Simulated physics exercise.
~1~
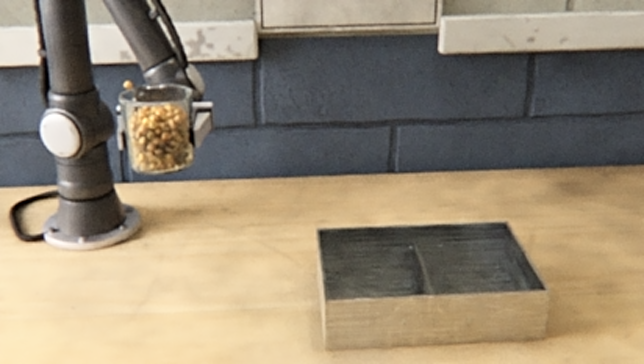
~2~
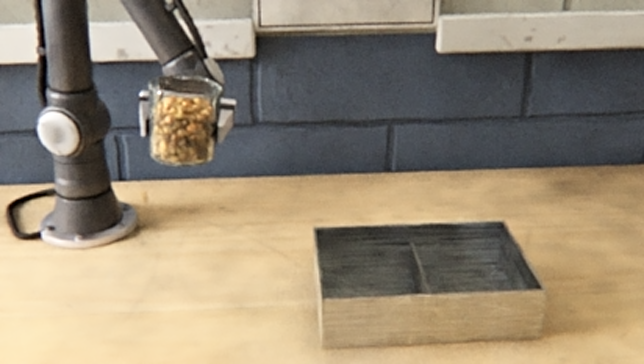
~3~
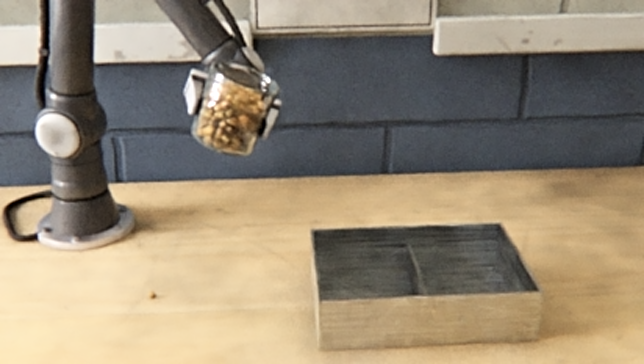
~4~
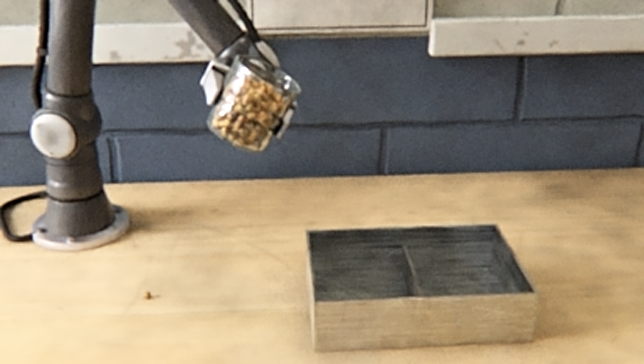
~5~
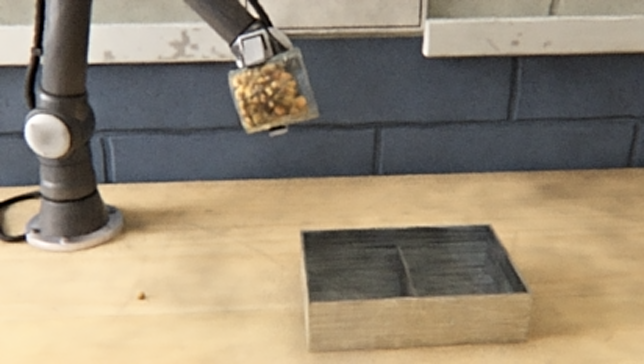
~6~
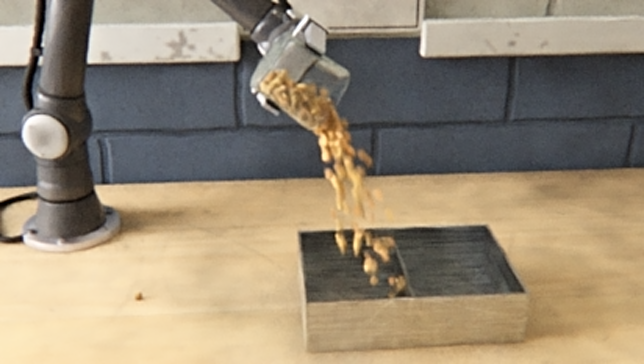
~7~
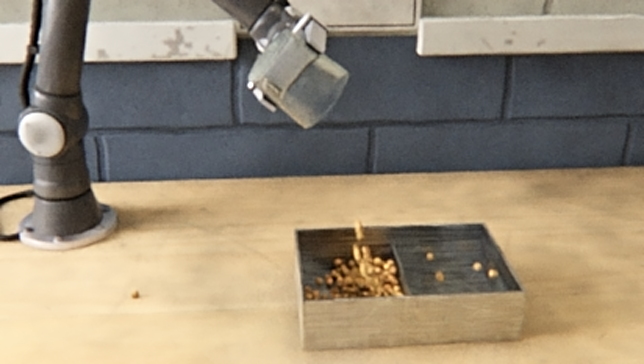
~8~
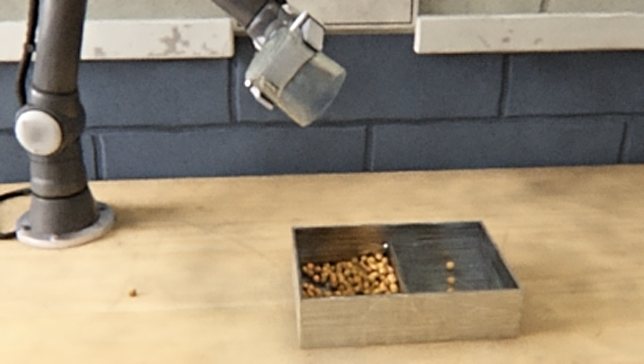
On a pale wooden worktop before a dark blue brick wall, seen from the front and slightly above, stands a dark grey robot arm at left. Its fingers grip a clear cup of golden dried chickpeas, while an open grey box with two compartments sits to the right. The arm carries the cup rightward, tilting it, and a single chickpea appears on the table. The cup then tips past level, and chickpeas stream into the box. The emptied cup stays tilted downward as most of them settle in the left compartment, with a few in the right.
